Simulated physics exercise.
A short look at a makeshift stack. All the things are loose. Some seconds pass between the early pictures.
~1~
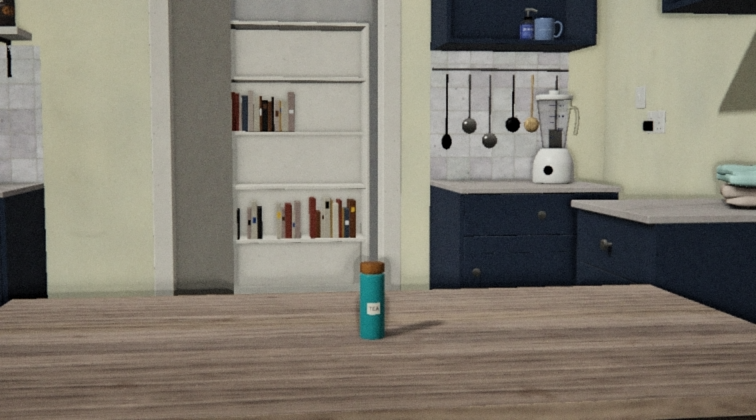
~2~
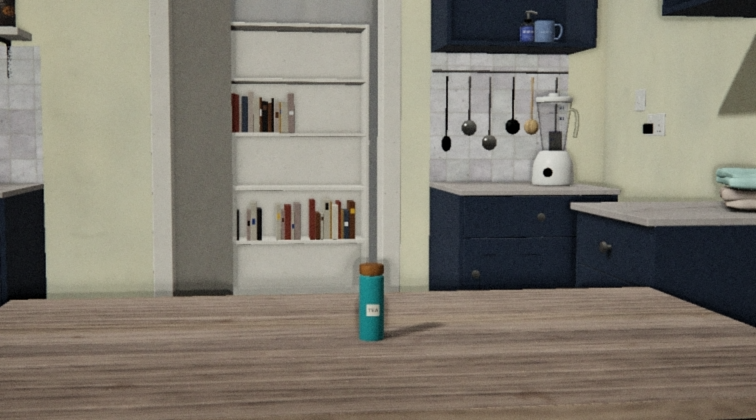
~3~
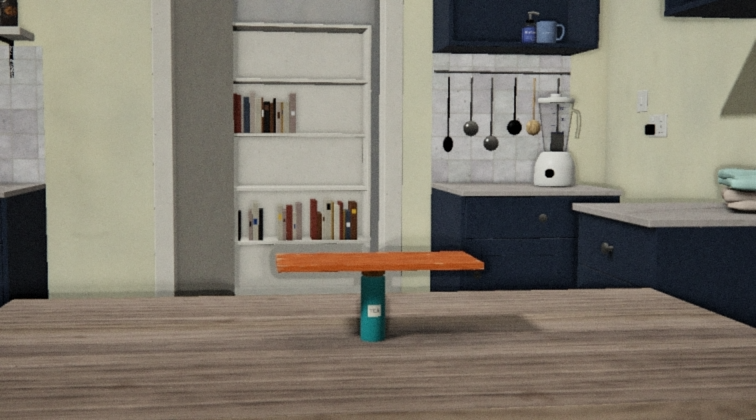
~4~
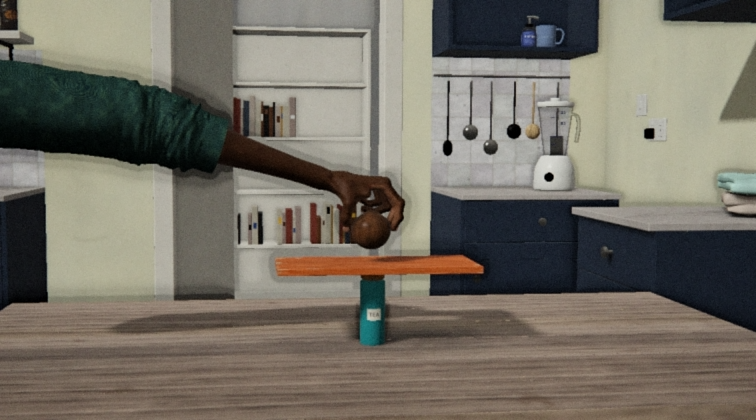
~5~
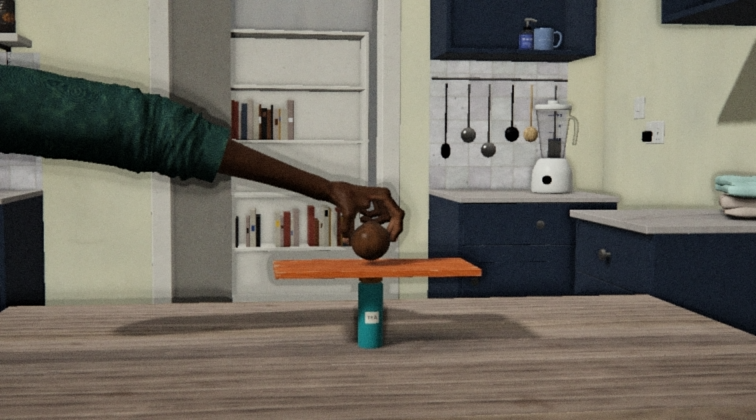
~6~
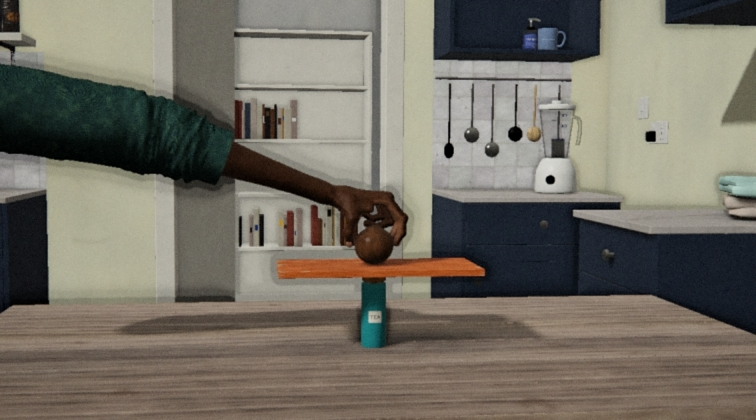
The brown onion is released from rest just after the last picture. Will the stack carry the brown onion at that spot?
It keeps its balance.
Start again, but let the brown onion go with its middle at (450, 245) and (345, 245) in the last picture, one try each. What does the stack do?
First, it loses its balance; second, it keeps its balance.
Then, 0.20 s after the last picture, nothing has stirred.
Then, 0.40 s after the last picture, brown onion resting near (374, 246).
At rest, all 3 in place. Seen from the same camera at the end, brown onion near (374, 246). The stack holds.
